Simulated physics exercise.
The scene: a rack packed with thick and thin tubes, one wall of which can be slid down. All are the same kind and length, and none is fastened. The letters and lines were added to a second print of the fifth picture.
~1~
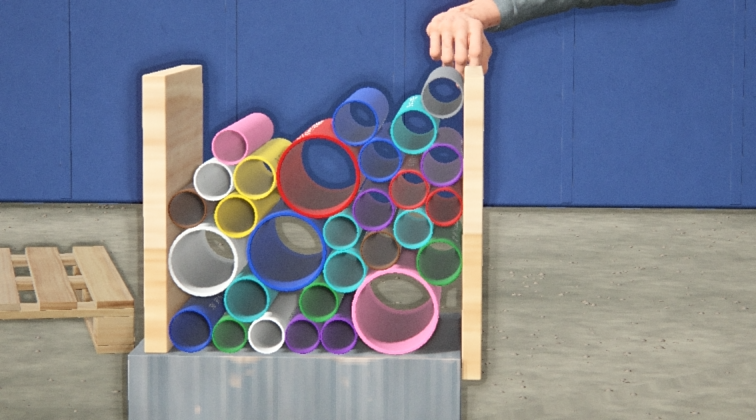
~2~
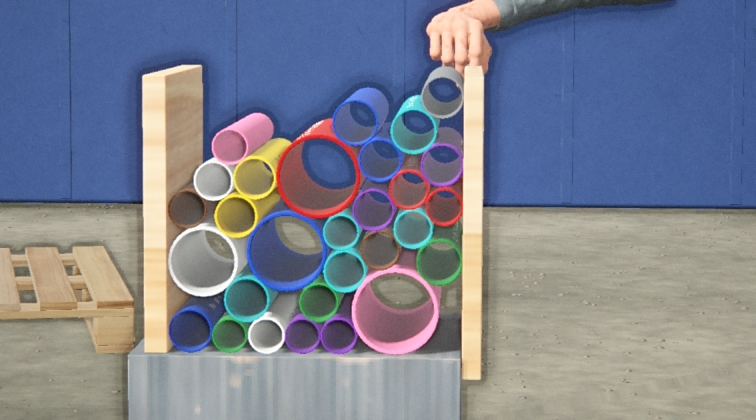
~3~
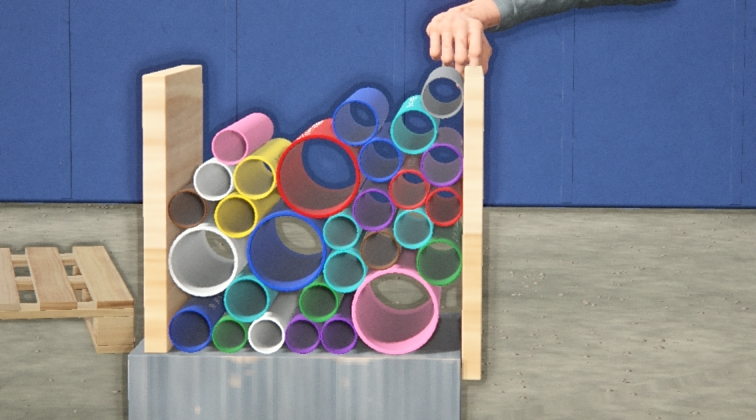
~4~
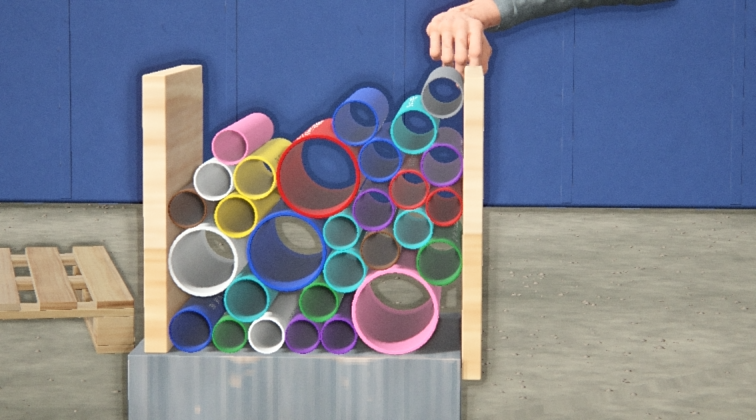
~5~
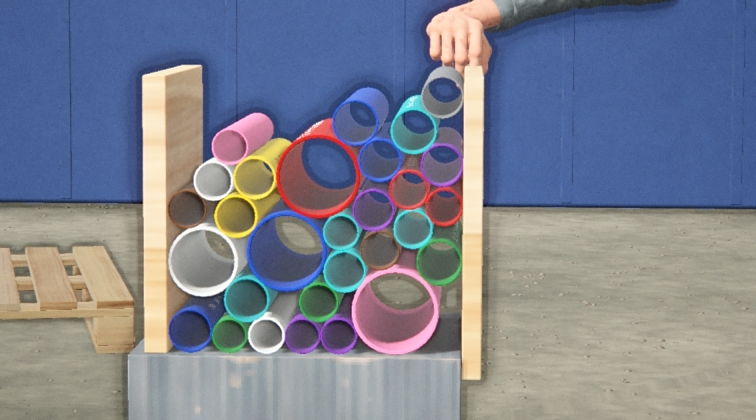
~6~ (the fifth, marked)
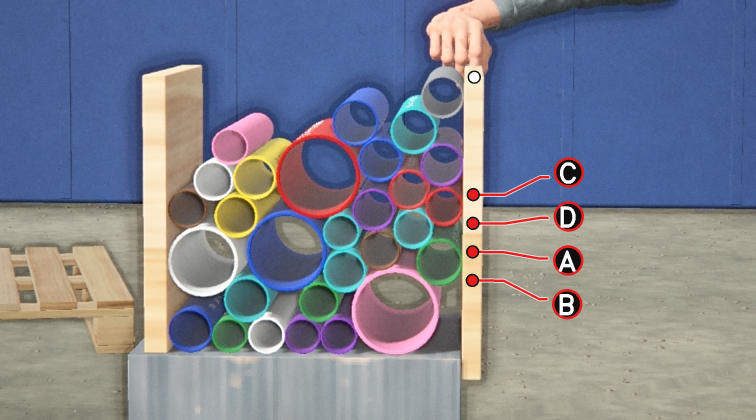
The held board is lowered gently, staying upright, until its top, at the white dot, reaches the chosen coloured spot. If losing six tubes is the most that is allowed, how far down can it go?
No lower than D.
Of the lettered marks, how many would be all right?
The number is two.
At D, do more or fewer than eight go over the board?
Fewer than eight.
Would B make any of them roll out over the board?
Yes, at B.
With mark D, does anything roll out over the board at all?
At D: Yes.
On the marked copy, A at (473, 252); B at (472, 280); C at (473, 194); D at (473, 223); the white dot at (474, 78).
Taking D. A third of the way, top of the board (464, 142).
Two thirds of the way, top of the board (463, 218).
When it is over, top of the board (463, 222), three out over the board.
As for the rest, A seven out over the board; B more than six out over the board; C one out over the board.
